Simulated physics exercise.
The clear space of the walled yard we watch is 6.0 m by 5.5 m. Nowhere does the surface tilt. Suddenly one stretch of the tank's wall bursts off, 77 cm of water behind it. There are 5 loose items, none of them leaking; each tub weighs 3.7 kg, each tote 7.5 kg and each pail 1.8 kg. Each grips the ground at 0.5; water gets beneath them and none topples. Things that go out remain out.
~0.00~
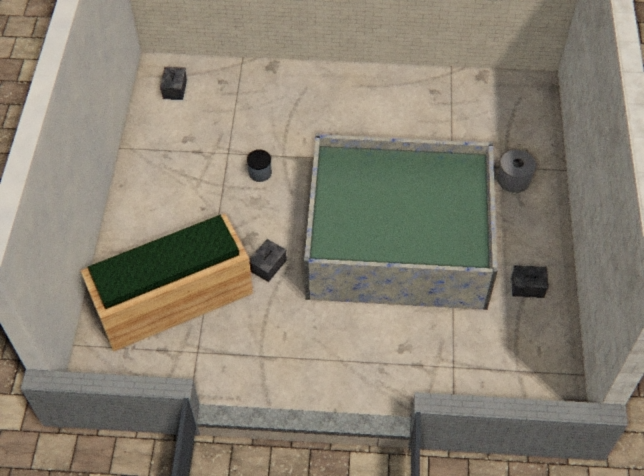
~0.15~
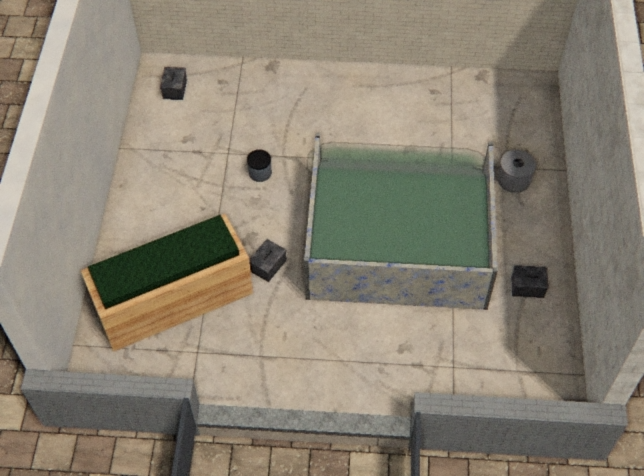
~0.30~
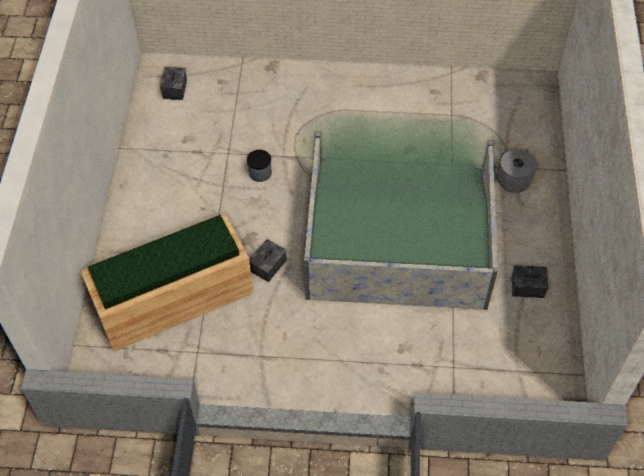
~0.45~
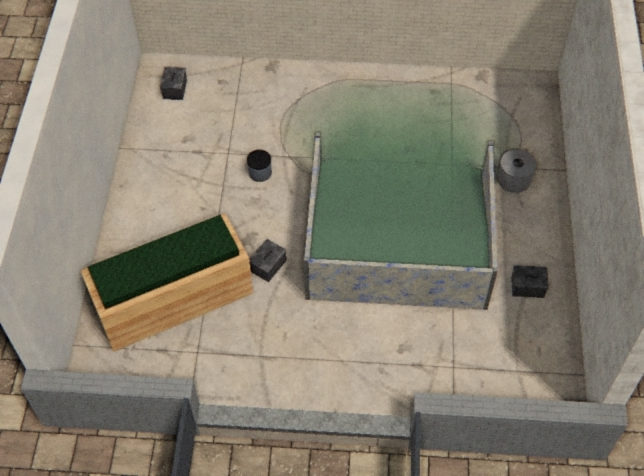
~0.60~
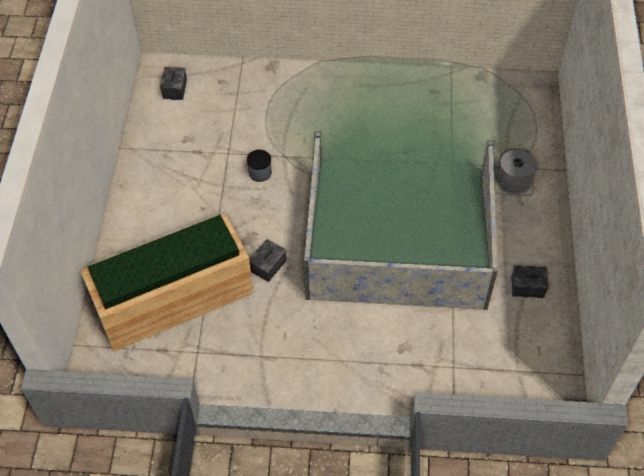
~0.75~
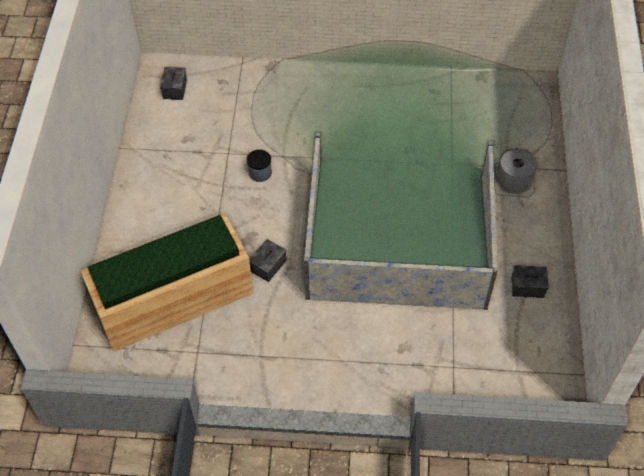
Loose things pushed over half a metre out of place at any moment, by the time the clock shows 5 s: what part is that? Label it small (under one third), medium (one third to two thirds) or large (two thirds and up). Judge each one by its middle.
Medium.
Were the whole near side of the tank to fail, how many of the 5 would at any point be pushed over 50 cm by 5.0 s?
Count: 2.
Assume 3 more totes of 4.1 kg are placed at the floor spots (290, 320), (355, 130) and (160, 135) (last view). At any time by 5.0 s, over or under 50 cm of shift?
Outcome: Stays within first, breaks the threshold next, breaks the threshold last.
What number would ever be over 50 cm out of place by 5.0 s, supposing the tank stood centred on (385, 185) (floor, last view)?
The answer would then be 3.
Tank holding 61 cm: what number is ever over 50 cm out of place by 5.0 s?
Then the count would be 3.
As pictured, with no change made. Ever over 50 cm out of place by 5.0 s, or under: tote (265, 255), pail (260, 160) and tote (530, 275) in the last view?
Listed in sequence: Lower; lower; higher for the last.
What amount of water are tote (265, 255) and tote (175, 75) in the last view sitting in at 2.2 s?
Depths: Near 0 cm, then near 10 cm.
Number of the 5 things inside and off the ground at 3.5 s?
At that moment it comes to 2.
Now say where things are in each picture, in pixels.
A tub at (518, 163), on the bottom; a tote at (173, 77) rests on the ground; 3.8 m2 under water; 0 of 5 have shifted, in the first picture.
A tub at (518, 163), on the bottom; a tote at (173, 77), on the bottom; water covers 5.1 m2; 0 of 5 have shifted, in the second picture.
A tub at (518, 163), on the bottom; a tote at (173, 77) rests on the ground; 6.7 m2 under water; 0 of 5 have shifted, in the third picture.
A tub at (518, 163) rests on the ground; a tote at (173, 77), on the bottom; water covers 8.7 m2; 0 of 5 have shifted, in the fourth picture.
A tub at (518, 163), on the bottom; a tote at (173, 77), on the bottom; 10.5 m2 under water; 0 of 5 have shifted, in the fifth picture.
A tub at (518, 163) rests on the ground; a tote at (173, 77) rests on the ground; 11.5 m2 under water; 0 of 5 have shifted, in the sixth picture.
After 1.1 s 0 of 5 are over 50 cm from their spots; 0 afloat.
After 2.2 s 1 of 5 are over 50 cm from their spots; 0 afloat.
After 3.5 s 3 of 5 are over 50 cm from their spots; 2 afloat.
After 5.0 s 3 of 5 are over 50 cm from their spots, and 3 have been at some point; 2 afloat.
